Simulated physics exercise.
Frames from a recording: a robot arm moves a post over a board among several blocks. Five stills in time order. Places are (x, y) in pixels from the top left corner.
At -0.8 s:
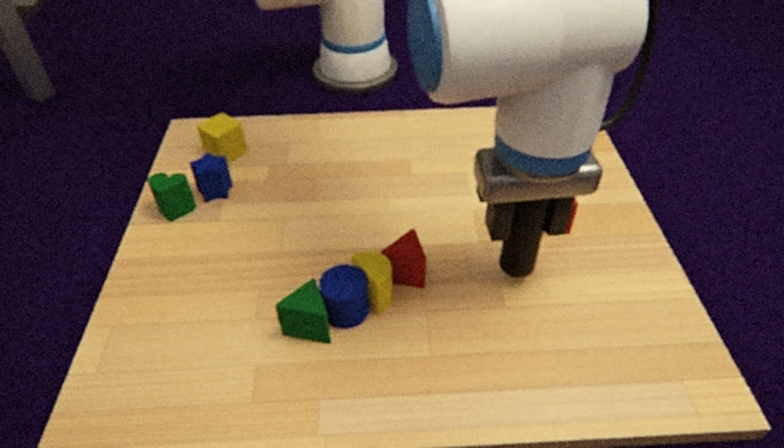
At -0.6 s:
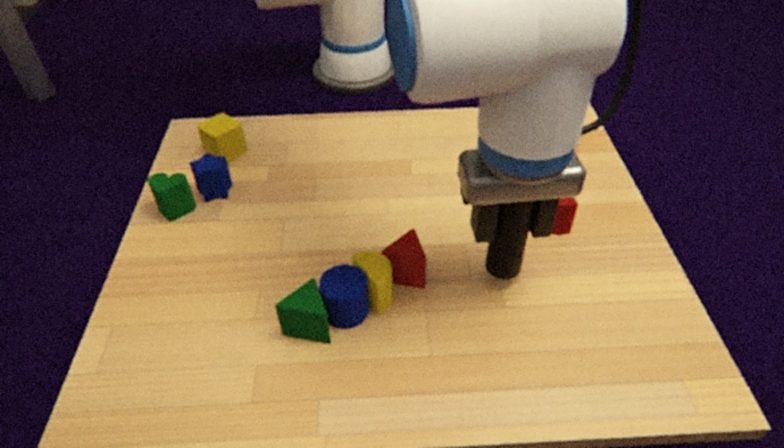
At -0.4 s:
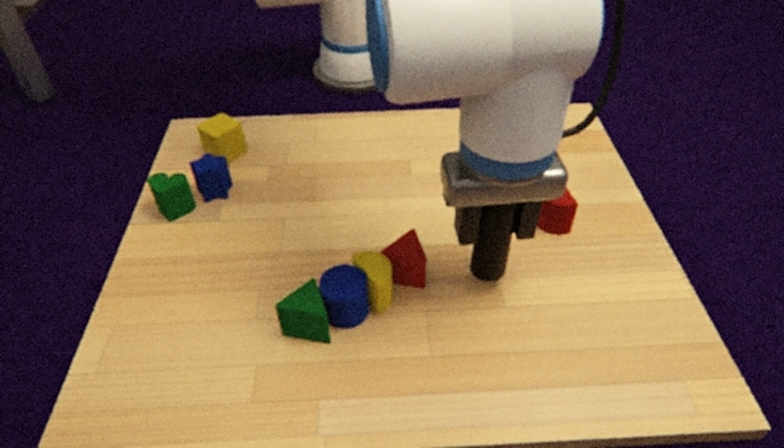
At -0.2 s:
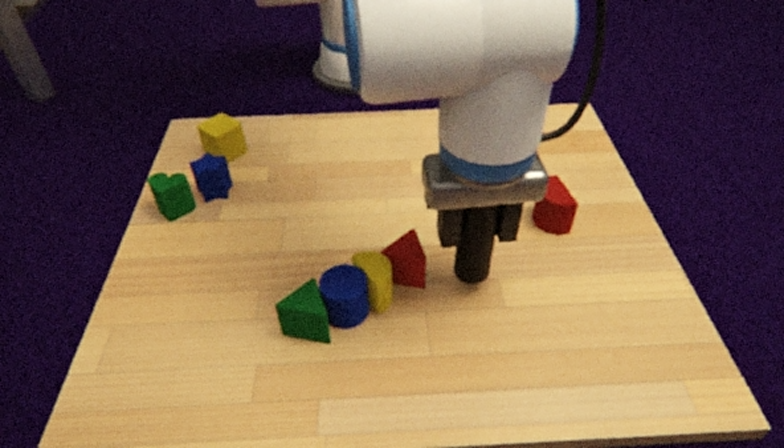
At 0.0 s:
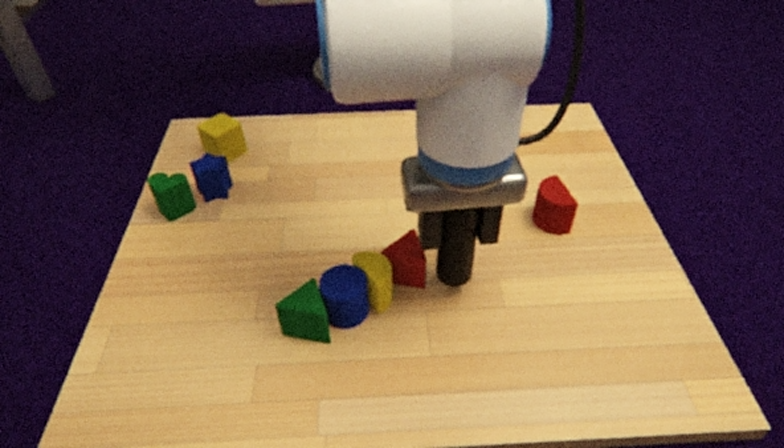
A robot arm moves its black post left across the board toward the red triangular piece.
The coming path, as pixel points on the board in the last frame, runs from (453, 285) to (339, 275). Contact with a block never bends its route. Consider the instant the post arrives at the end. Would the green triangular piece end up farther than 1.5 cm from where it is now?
Yes, that is what happens.
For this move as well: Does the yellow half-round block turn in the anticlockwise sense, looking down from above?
Yes, that is how it ends up.
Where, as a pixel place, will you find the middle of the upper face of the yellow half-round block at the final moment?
Its top middle is near (310, 266).
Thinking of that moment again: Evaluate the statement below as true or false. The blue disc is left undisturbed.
False - the claim does not hold.
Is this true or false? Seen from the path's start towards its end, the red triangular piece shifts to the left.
False.
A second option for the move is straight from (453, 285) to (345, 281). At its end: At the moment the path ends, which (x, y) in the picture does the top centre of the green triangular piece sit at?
The spot you're after is about (272, 324) in the image.
The first path, step by step. One third of the way, post at (413, 270); red triangular piece at (385, 239), turned 40° clockwise.
Two thirds of the way, post at (375, 267); green triangular piece at (288, 309); blue disc at (324, 287); yellow half-round block at (344, 263), turned 20° anticlockwise; red triangular piece at (358, 230), turned 65° clockwise.
At the end, post at (338, 264); green triangular piece at (277, 319), turned 15° anticlockwise; blue disc at (310, 294); yellow half-round block at (310, 266), turned 55° anticlockwise; red triangular piece at (341, 223), turned 105° clockwise.
